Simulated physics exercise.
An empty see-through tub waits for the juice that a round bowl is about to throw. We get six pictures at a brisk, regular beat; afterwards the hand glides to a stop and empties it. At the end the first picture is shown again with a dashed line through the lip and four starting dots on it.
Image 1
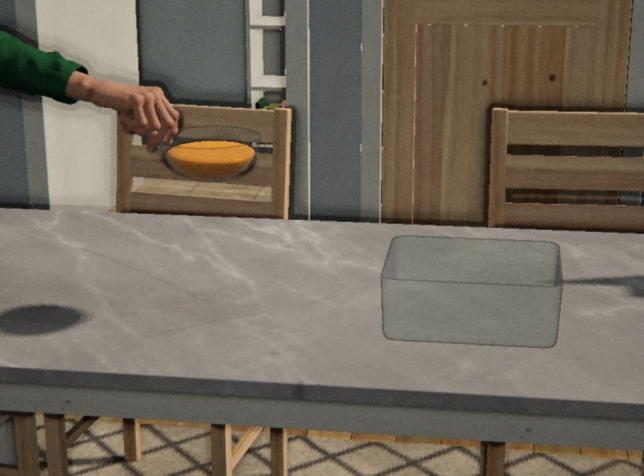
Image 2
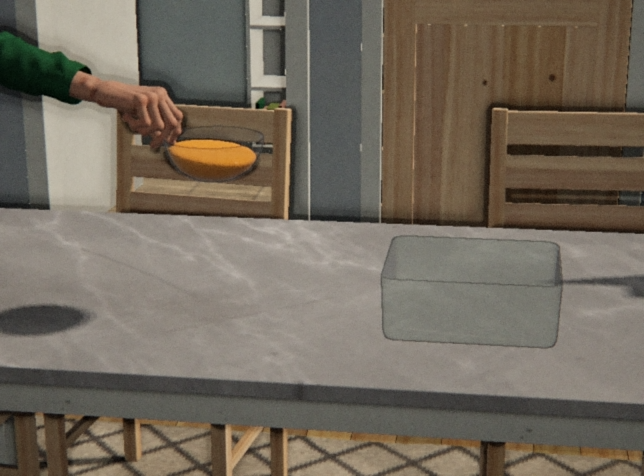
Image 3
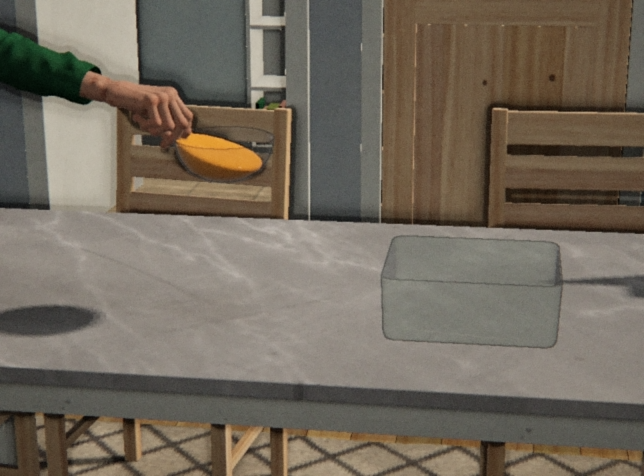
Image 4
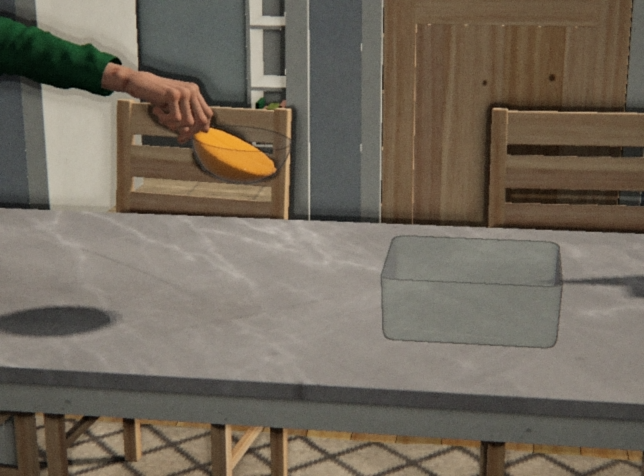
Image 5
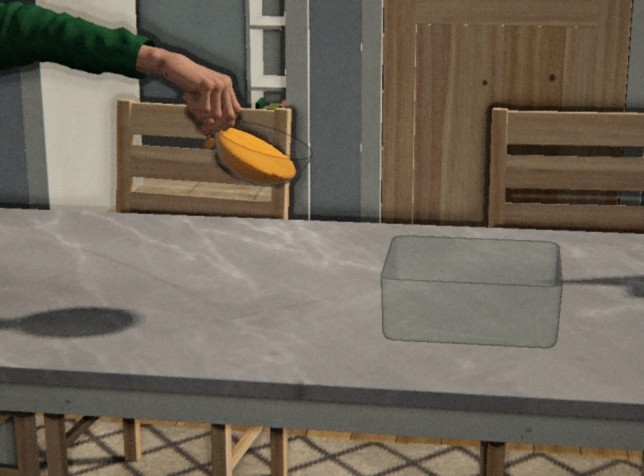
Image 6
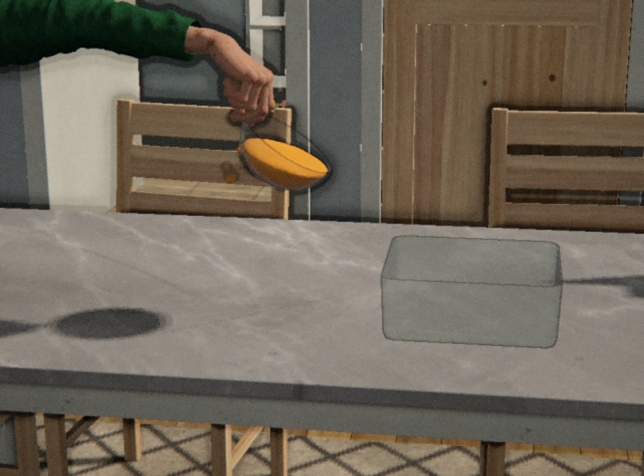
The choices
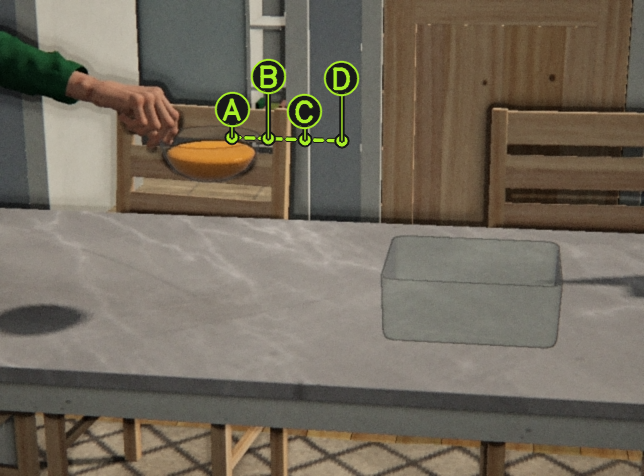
A clear round bowl of orange juice, held by a hand in a green sleeve, hovers almost still at the left above a grey marble table with an empty see-through tub on it. The arm then carries the bowl a short way right, tilting it progressively down toward the right.
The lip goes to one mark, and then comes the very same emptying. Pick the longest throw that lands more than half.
It is A.
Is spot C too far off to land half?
No, that is safe.
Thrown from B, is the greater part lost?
No, that is safe.
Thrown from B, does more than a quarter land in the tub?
Yes.
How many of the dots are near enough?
All of them.
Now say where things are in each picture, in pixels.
The first picture shows upright, lip at (258, 138); tub from (382, 338) to (557, 347); nothing has left yet.
The second picture shows upright, lip at (261, 138); nothing has left yet.
The third picture shows upright, lip at (272, 138); nothing has left yet.
The fourth picture shows tipped about 6°, lip at (289, 144); juice is over the rim, down to (191, 132).
The fifth picture shows tipped about 17°, lip at (311, 154); juice is over the rim, down to (210, 145).
The sixth picture shows tipped about 33°, lip at (330, 169); juice is over the rim, down to (232, 180).
On the marked copy, A at (232, 137); B at (268, 138); C at (304, 139); D at (341, 140).
Choosing A, about 71 % lands in the tub, 18 % falls short and 10 % goes beside or beyond.
Choosing B, about 79 % lands in the tub, 5 % falls short and 16 % goes beside or beyond.
Choosing C, about 82 % lands in the tub, 7 % falls short and 11 % goes beside or beyond.
Choosing D, about 85 % lands in the tub, 6 % falls short and 9 % goes beside or beyond.
